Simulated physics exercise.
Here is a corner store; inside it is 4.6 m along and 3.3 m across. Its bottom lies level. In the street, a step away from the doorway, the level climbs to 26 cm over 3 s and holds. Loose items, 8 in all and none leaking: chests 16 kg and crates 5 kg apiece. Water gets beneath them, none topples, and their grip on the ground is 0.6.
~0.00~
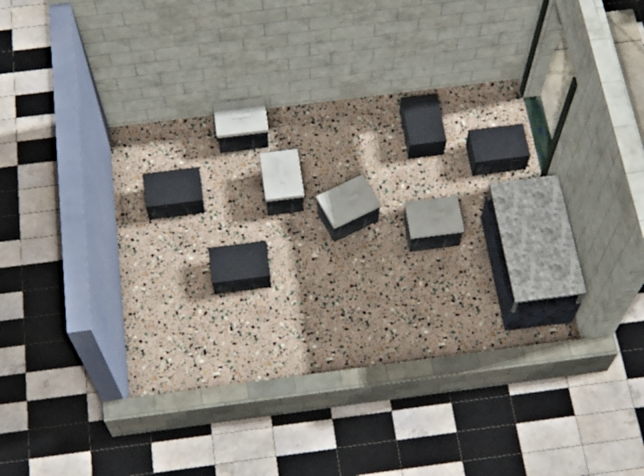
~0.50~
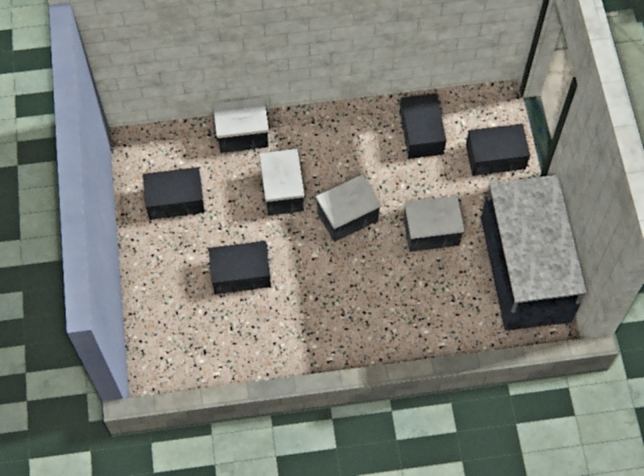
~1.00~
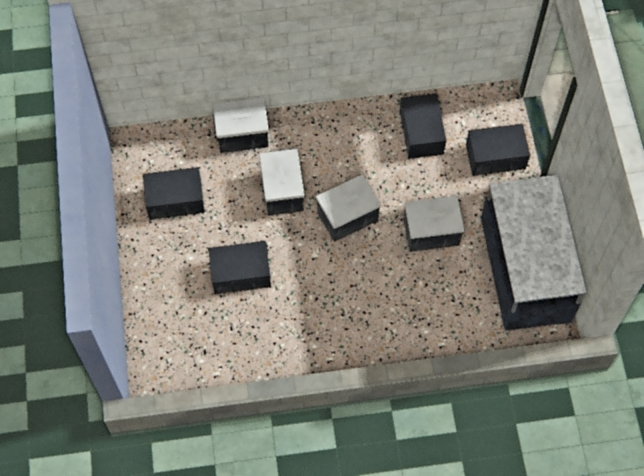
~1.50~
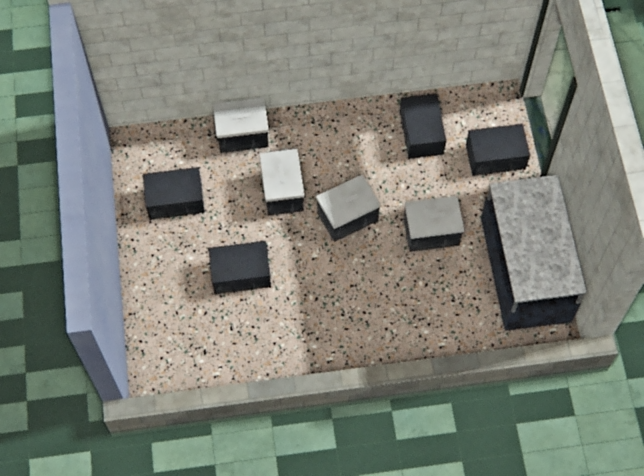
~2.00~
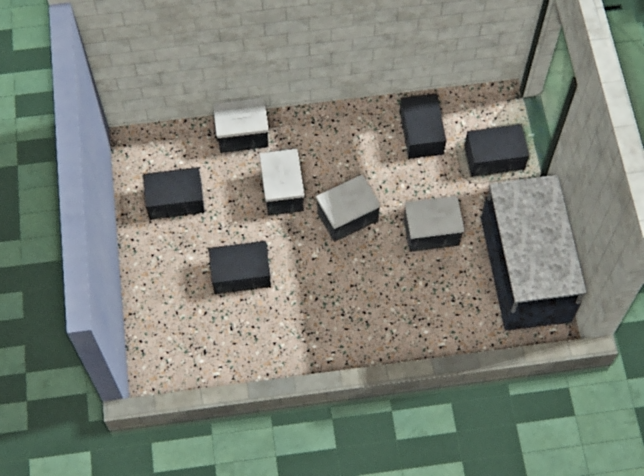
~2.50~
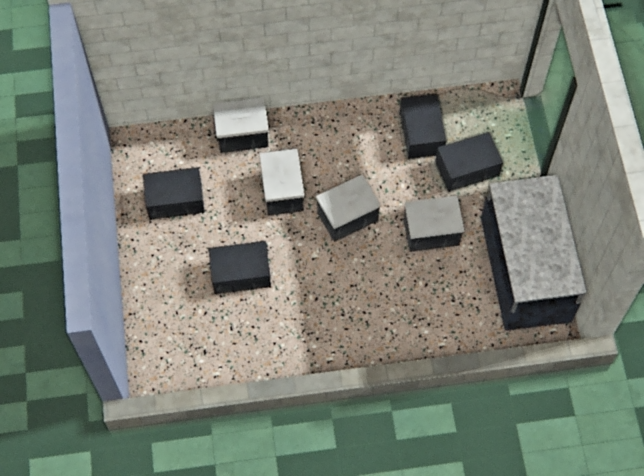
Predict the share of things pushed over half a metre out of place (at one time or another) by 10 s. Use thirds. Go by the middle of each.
Share: Two thirds or above.
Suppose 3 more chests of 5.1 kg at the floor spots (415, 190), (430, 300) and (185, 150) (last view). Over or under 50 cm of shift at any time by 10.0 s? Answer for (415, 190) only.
Answer: Past it.
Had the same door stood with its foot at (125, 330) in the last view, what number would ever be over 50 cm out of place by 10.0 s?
Then 6.
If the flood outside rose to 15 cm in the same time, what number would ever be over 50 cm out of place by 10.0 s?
In that case 5 of them.
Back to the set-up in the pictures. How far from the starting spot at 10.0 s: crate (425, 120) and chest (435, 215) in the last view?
In turn: 300 cm, 20 cm.
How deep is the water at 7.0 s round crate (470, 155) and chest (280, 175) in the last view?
About 10 and 6 cm.
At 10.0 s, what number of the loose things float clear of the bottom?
8 of them.
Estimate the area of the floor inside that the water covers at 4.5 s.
About 7.5 m2.
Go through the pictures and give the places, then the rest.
In the first picture, a crate at (499, 143) rests on the ground; a chest at (434, 216), on the bottom; 0.0 m2 under water; 0 of 8 have shifted.
In the second picture, a crate at (499, 143), on the bottom; a chest at (434, 216), on the bottom; 0.0 m2 under water; 0 of 8 have shifted.
In the third picture, a crate at (499, 143), on the bottom; a chest at (434, 216), on the bottom; water covers 0.0 m2; 0 of 8 have shifted.
In the fourth picture, a crate at (499, 143) rests on the ground; a chest at (434, 216) rests on the ground; 0.0 m2 under water; 0 of 8 have shifted.
In the fifth picture, a crate at (498, 143) rests on the ground; a chest at (434, 216), on the bottom; 0.3 m2 under water; 0 of 8 have shifted.
In the sixth picture, a crate at (470, 155), on the bottom, 35 cm from its start; a chest at (434, 216) rests on the ground; water covers 1.2 m2; 1 of 8 have shifted.
After 3.5 s 2 of 8 are over 50 cm from their spots; 2 afloat.
After 4.5 s 2 of 8 are over 50 cm from their spots; 2 afloat.
After 7.0 s 7 of 8 are over 50 cm from their spots; 5 afloat.
After 10.0 s 7 of 8 are over 50 cm from their spots, and 7 have been at some point; 8 afloat.
